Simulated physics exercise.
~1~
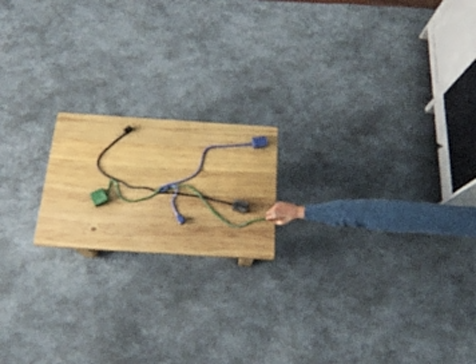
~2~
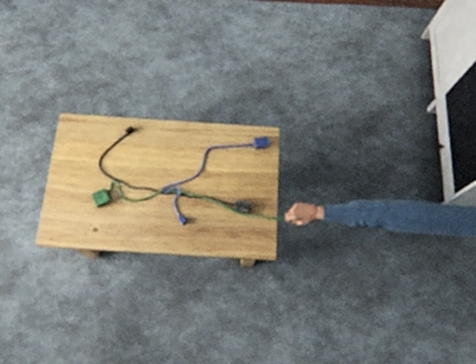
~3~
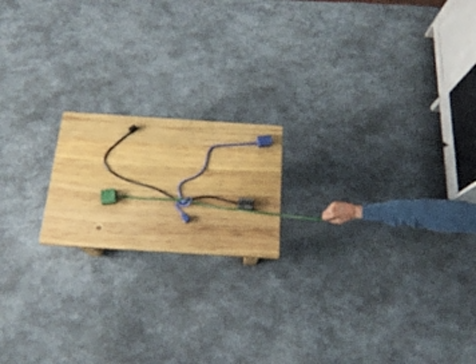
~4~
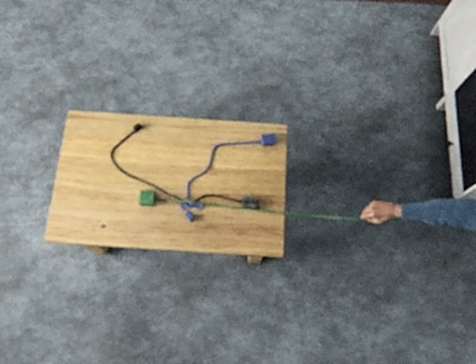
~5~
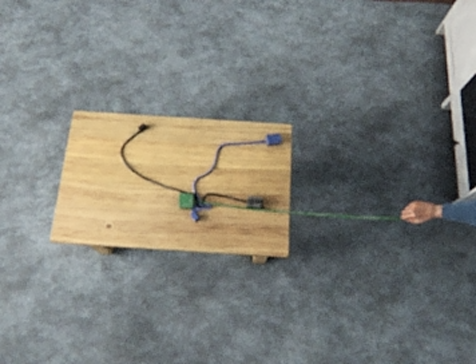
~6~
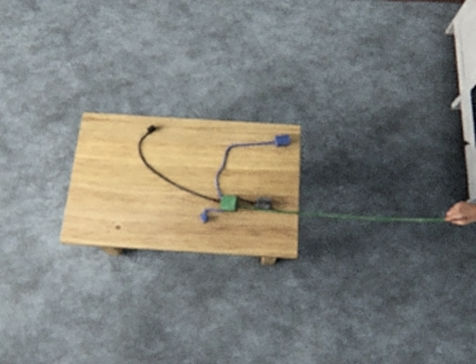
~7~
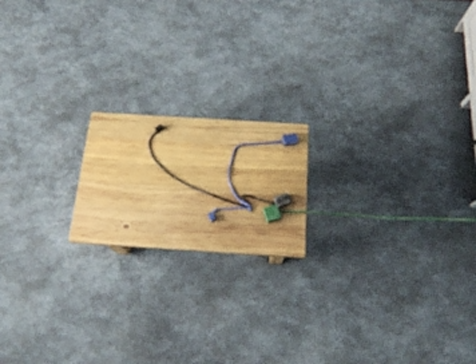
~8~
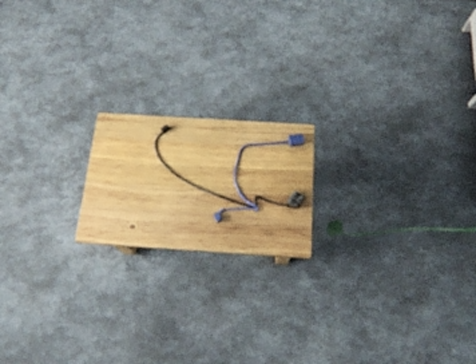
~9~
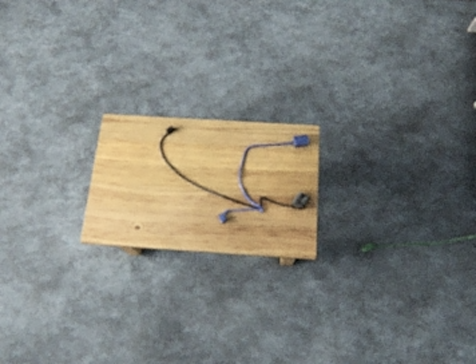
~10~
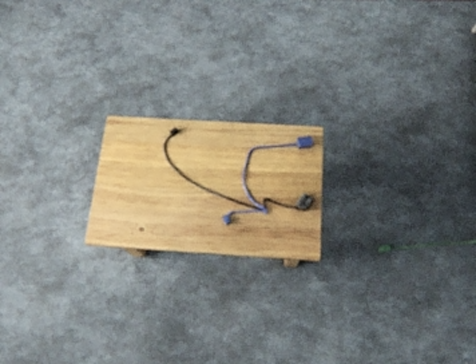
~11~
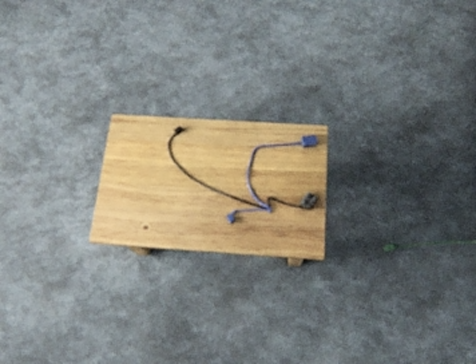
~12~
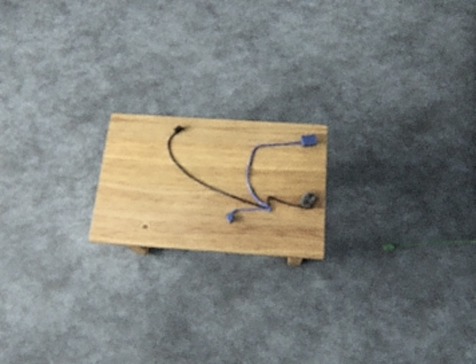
A green lead, tangled with a black one and a blue one on a small wooden table, is gripped by a hand in a blue sleeve at the right edge. The hand pulls it steadily to the right, drawing it straight across the tabletop. Its green block charger then slides after it, passing the crossing leads and reaching the black charger, which shifts slightly to the right. The green charger goes over the right edge and drops off, trailing a little farther before coming to rest. The black and blue leads remain on the table, the blue charger hardly disturbed.
